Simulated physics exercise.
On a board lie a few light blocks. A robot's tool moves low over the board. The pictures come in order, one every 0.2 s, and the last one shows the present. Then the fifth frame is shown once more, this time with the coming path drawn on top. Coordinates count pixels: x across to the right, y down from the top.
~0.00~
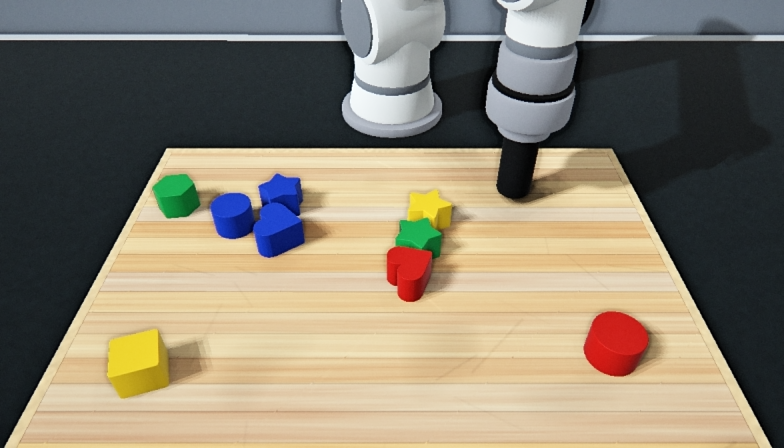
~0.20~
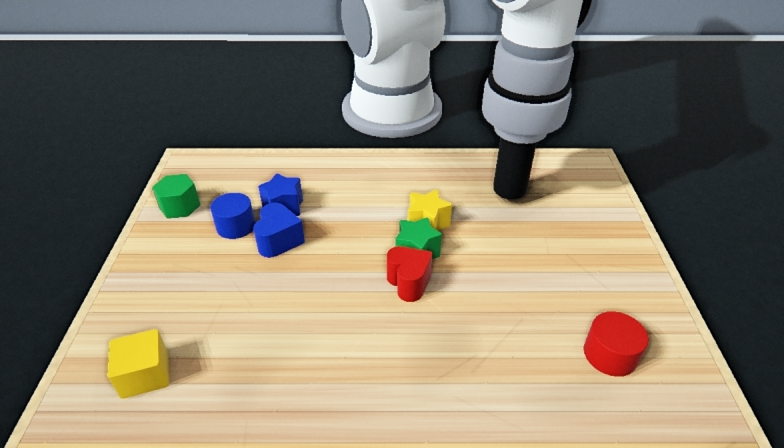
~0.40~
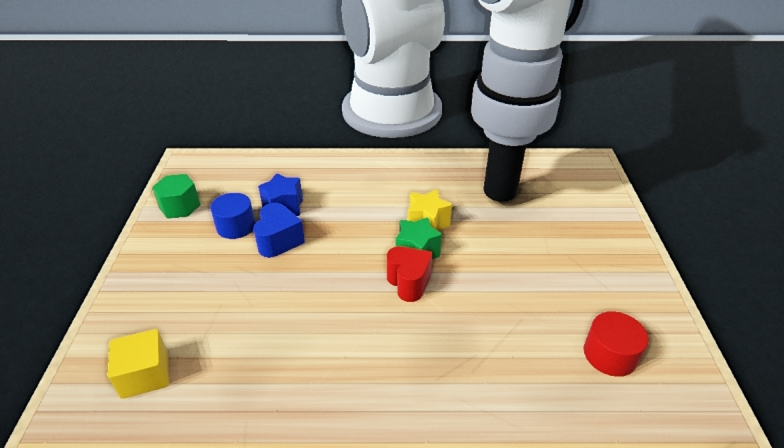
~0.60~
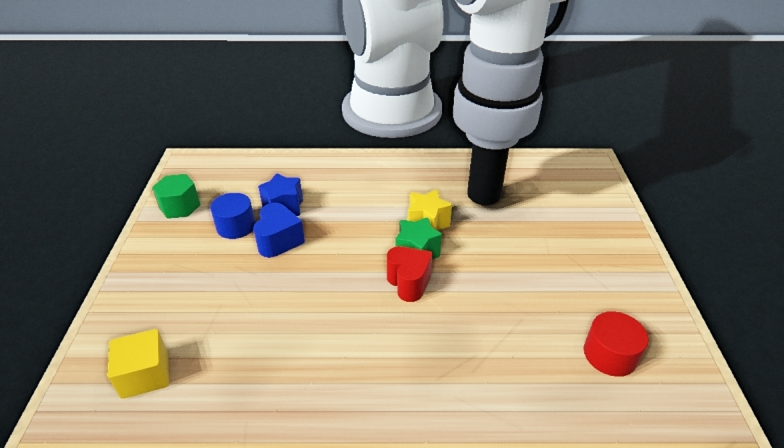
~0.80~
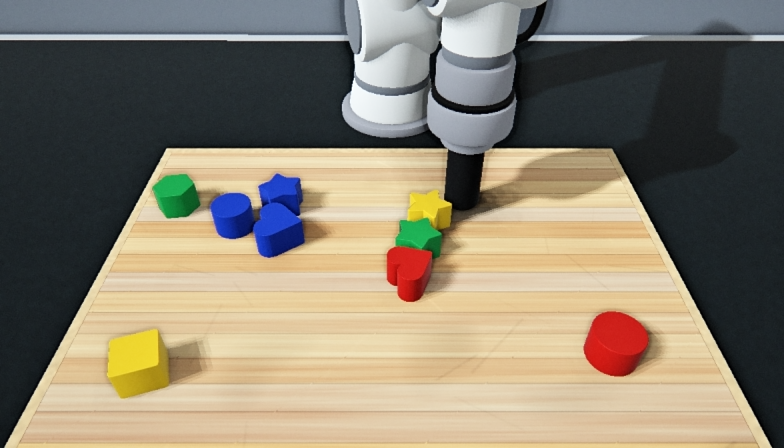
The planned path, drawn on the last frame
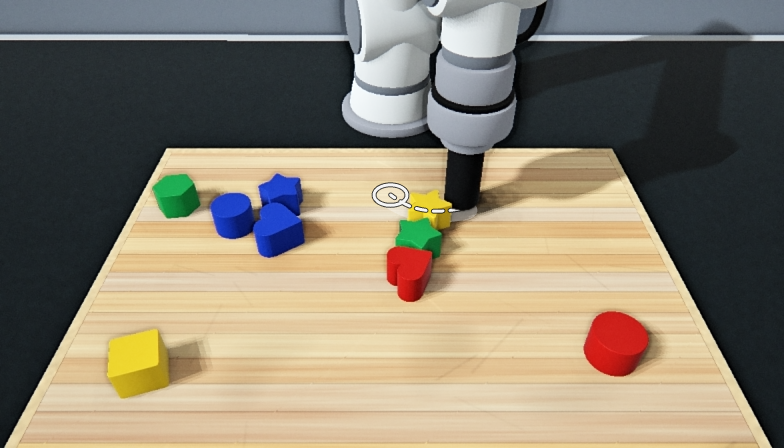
A white and grey robot arm with a black rod-shaped tool stands at the far edge of a pale wooden board, seen from a fixed, raised view. Green and blue blocks lie upper left, a yellow star, green star and red heart line up near the middle, a yellow block sits lower left and a red one lower right. The tool slides left, slowly then faster, to beside the yellow star, while the blocks stay still.
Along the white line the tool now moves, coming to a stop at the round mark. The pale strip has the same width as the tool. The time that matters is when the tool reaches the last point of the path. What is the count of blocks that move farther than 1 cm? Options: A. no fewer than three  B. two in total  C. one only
(C)
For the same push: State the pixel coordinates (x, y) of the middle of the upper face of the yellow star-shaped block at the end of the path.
Answer: (409, 207).
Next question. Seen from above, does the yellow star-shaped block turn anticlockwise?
Yes.
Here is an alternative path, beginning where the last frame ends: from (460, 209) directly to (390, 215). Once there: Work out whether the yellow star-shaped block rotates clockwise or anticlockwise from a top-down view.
Counterclockwise from above.
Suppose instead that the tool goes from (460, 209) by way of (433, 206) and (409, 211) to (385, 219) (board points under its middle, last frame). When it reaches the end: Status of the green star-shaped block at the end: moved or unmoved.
The green star-shaped block will be pushed away from where it stands.
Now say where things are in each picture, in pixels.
Tool tip at (513, 190); block tops, green star-shaped block at (418, 231); yellow star-shaped block at (428, 202), in the first frame.
Tool at (510, 191); blocks unchanged, in the second frame.
Tool at (500, 193); blocks unchanged, in the third frame.
Tool at (484, 196); blocks unchanged, in the fourth frame.
Tool at (461, 201); green star-shaped block at (418, 231); yellow star-shaped block at (428, 202), in the fifth frame.
Path on the board, from (460, 209) over (434, 211) and (409, 206) to (391, 195).
On the path given first. Halfway along, tool at (421, 202); green star-shaped block at (416, 233); yellow star-shaped block at (411, 208), turned 40° anticlockwise.
At the end, tool at (391, 187); green star-shaped block at (416, 233); yellow star-shaped block at (409, 207), turned 50° anticlockwise.
